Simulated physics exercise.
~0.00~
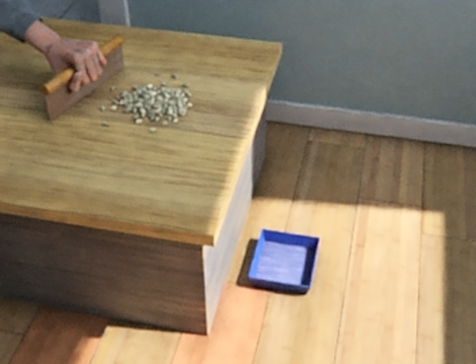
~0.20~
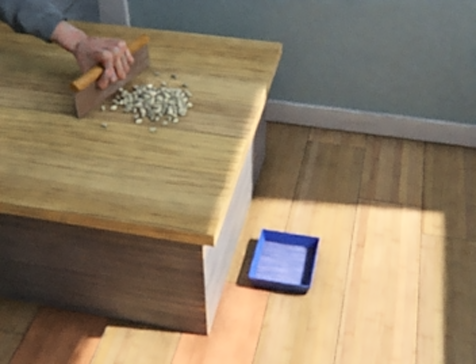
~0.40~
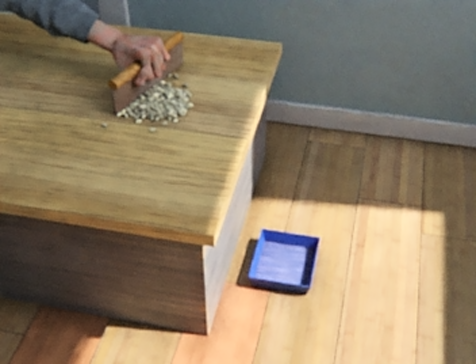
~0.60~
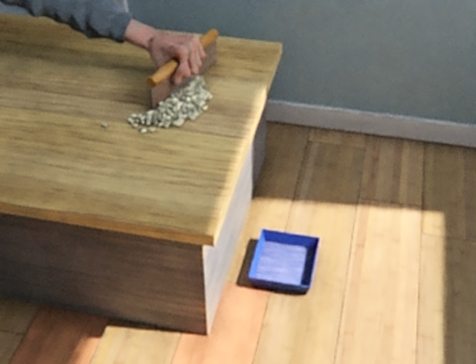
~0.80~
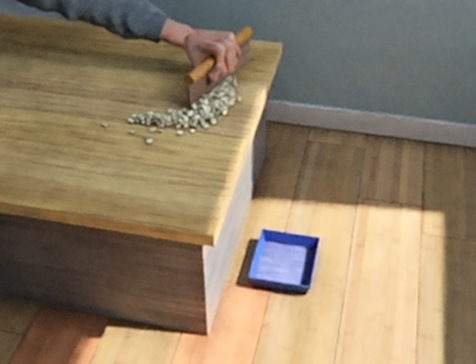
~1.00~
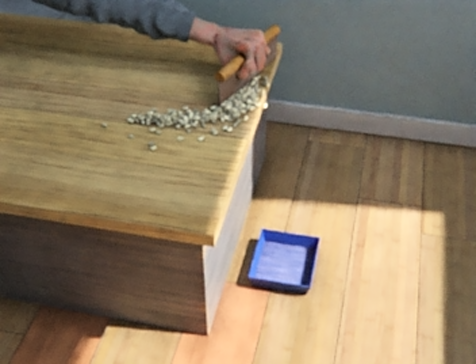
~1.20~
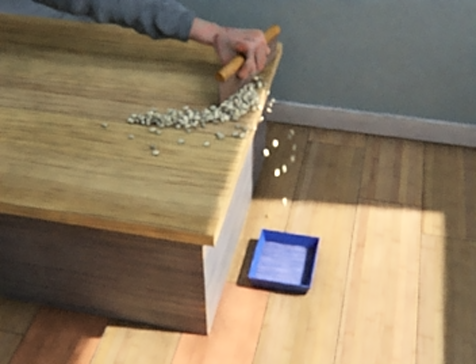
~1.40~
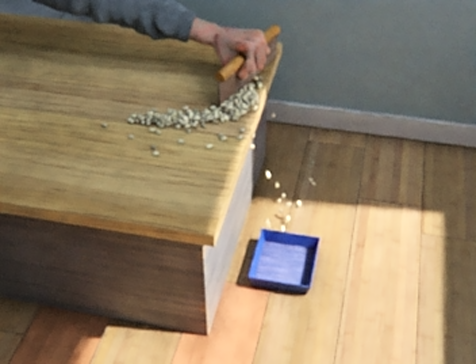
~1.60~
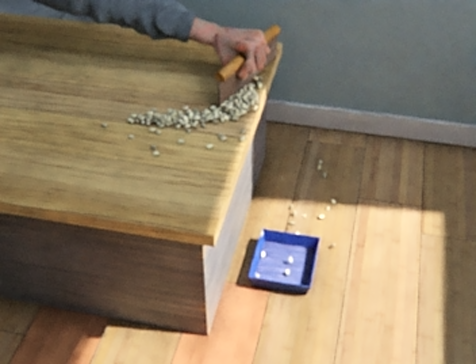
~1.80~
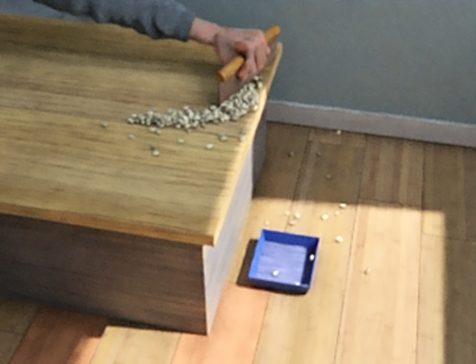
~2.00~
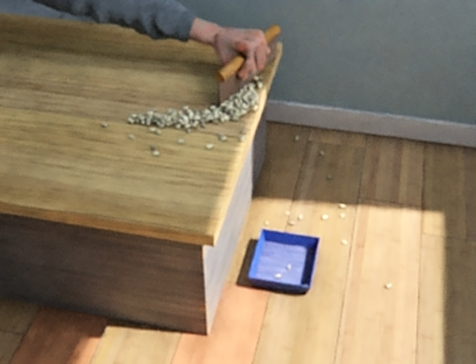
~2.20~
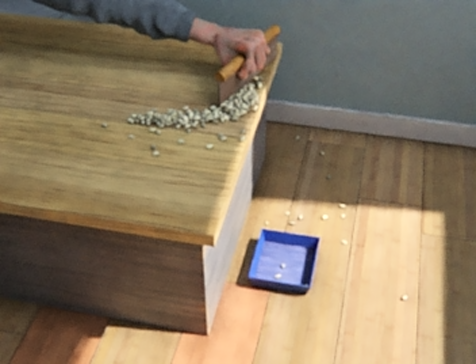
A hand pushes a scraper rightward through a pile of white beans on a wooden surface, stopping at the edge as a few spill off. Some scatter on the floor and a few land in the blue tin, while most stay on top in a curved trail.
